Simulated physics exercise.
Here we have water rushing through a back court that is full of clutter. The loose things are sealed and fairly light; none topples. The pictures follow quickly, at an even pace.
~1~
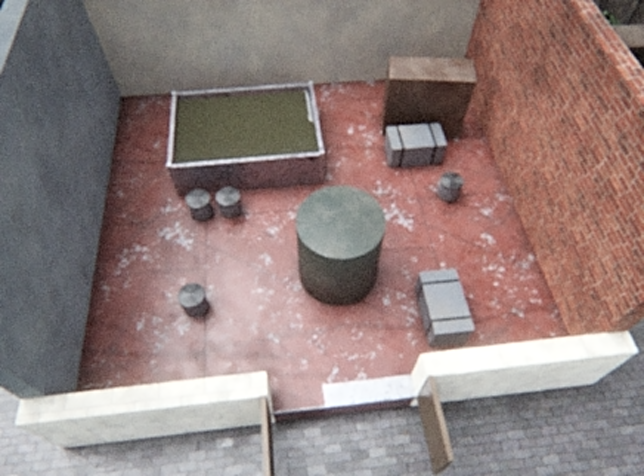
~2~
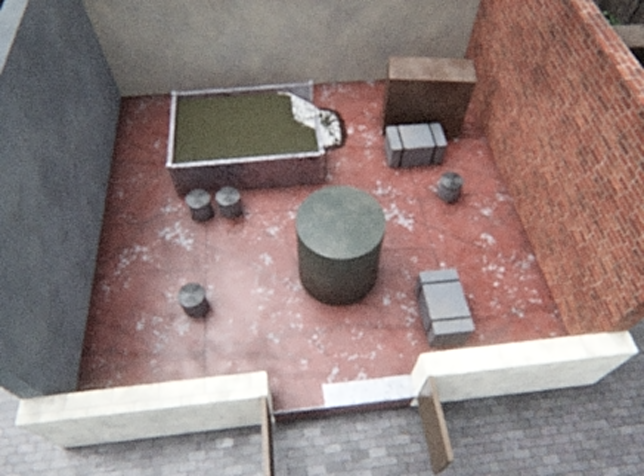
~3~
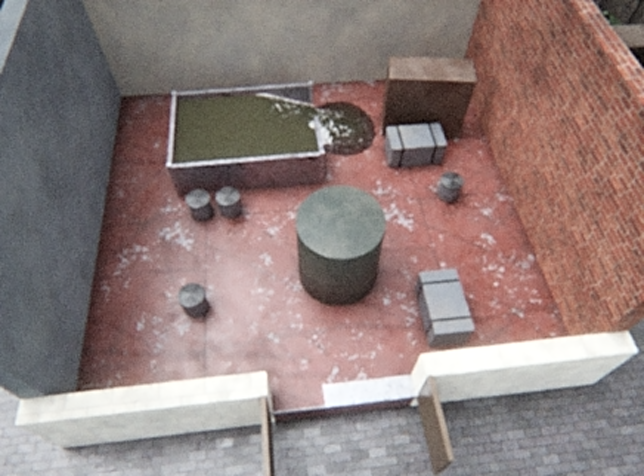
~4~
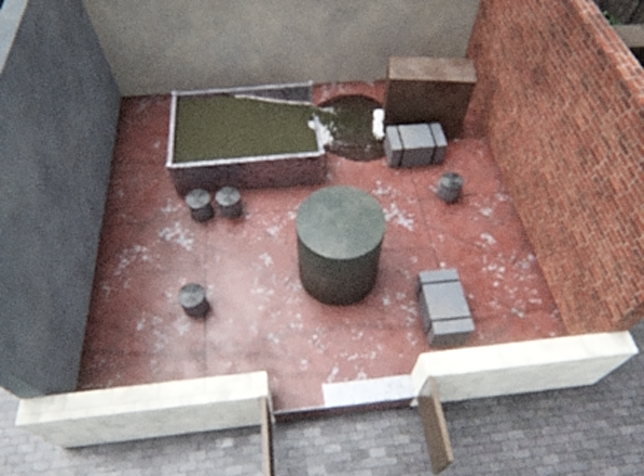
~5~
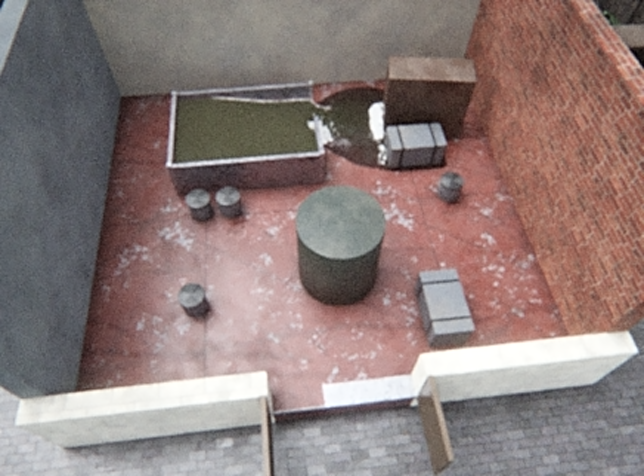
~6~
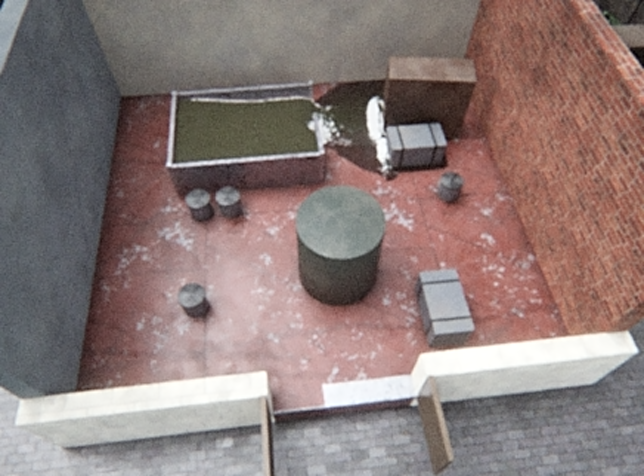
To begin with, murky green water sits in a raised tank at the back of a walled court scattered with containers. Water then breaks out of the tank's right side and spreads rightward across the red floor, foaming white against the grey box and brown block, while the objects stay put.
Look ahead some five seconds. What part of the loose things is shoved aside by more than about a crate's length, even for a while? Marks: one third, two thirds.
That comes to one to two thirds.
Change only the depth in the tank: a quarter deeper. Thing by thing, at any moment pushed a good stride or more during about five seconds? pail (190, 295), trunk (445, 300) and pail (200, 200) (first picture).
As listed: Short of that, moved that far, no.
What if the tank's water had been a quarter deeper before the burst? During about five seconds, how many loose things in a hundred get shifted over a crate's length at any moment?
Close to 60 %.
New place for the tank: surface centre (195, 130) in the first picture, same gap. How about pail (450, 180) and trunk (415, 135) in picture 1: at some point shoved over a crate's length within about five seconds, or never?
As listed: Yes, pushed that far.
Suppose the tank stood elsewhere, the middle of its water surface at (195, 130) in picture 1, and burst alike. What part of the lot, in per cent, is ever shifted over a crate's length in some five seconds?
Near 40 in a hundred.
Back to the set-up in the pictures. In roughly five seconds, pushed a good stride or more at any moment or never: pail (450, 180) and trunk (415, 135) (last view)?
In that order: Shifted that much, shifted that much.
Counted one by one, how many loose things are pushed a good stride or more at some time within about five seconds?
That makes 3.
A moment on, 0 of 7 are well off their spots; 0 afloat.
Next, 3 of 7 are well off their spots; 1 afloat.
Later, 3 of 7 are well off their spots; 1 afloat.
In the end, 3 of 7 are well off their spots, and 3 have been at some point; 3 afloat.
